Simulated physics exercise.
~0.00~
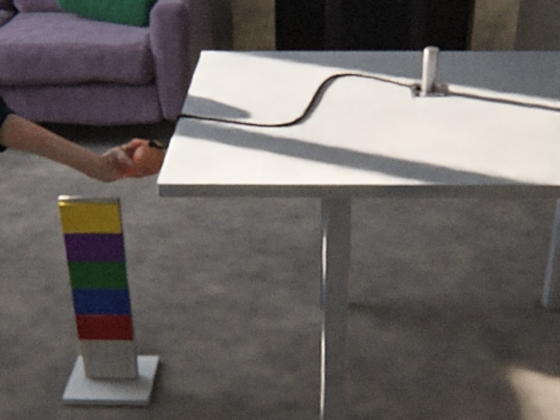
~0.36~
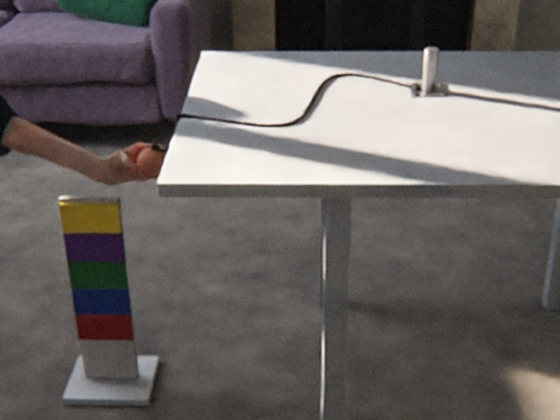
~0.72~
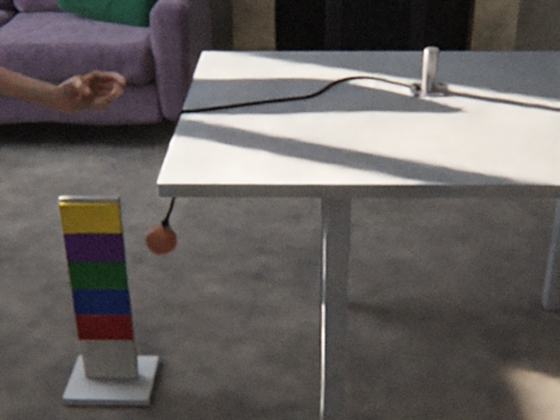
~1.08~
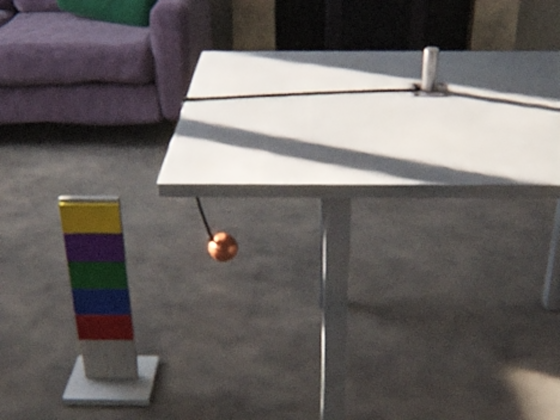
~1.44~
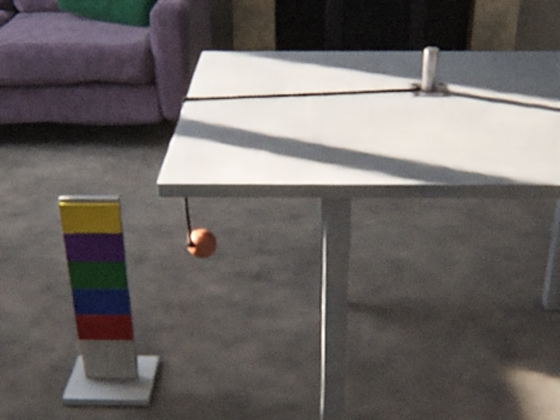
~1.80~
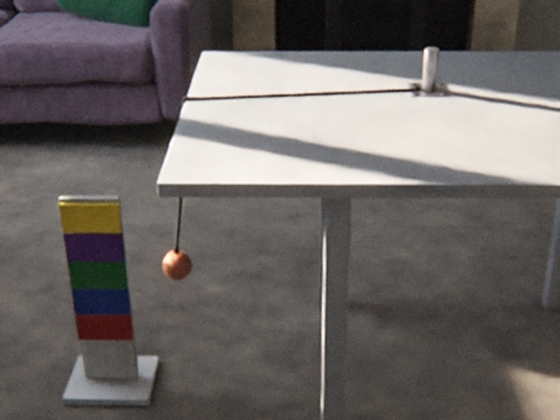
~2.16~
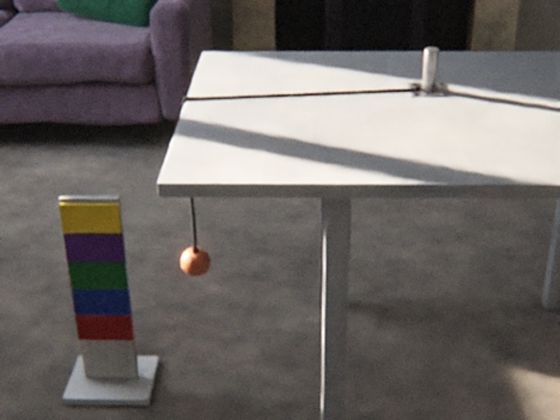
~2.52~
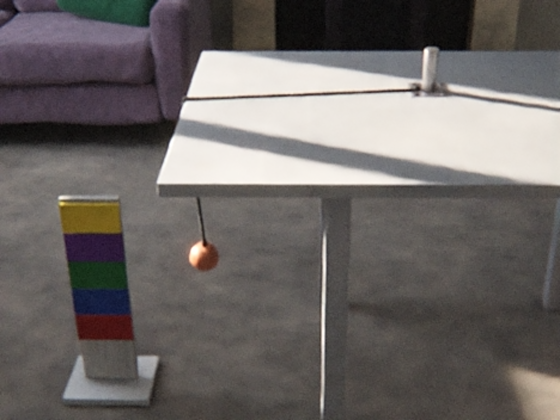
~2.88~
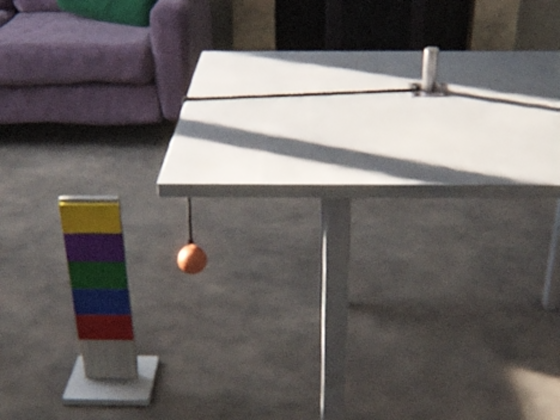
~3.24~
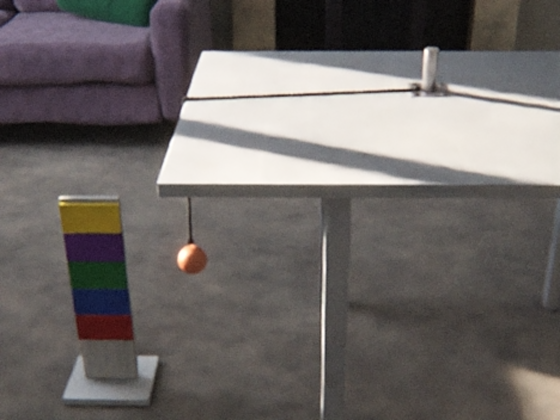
An orange ball on a cord drops from a hand, swings, and settles level with green.
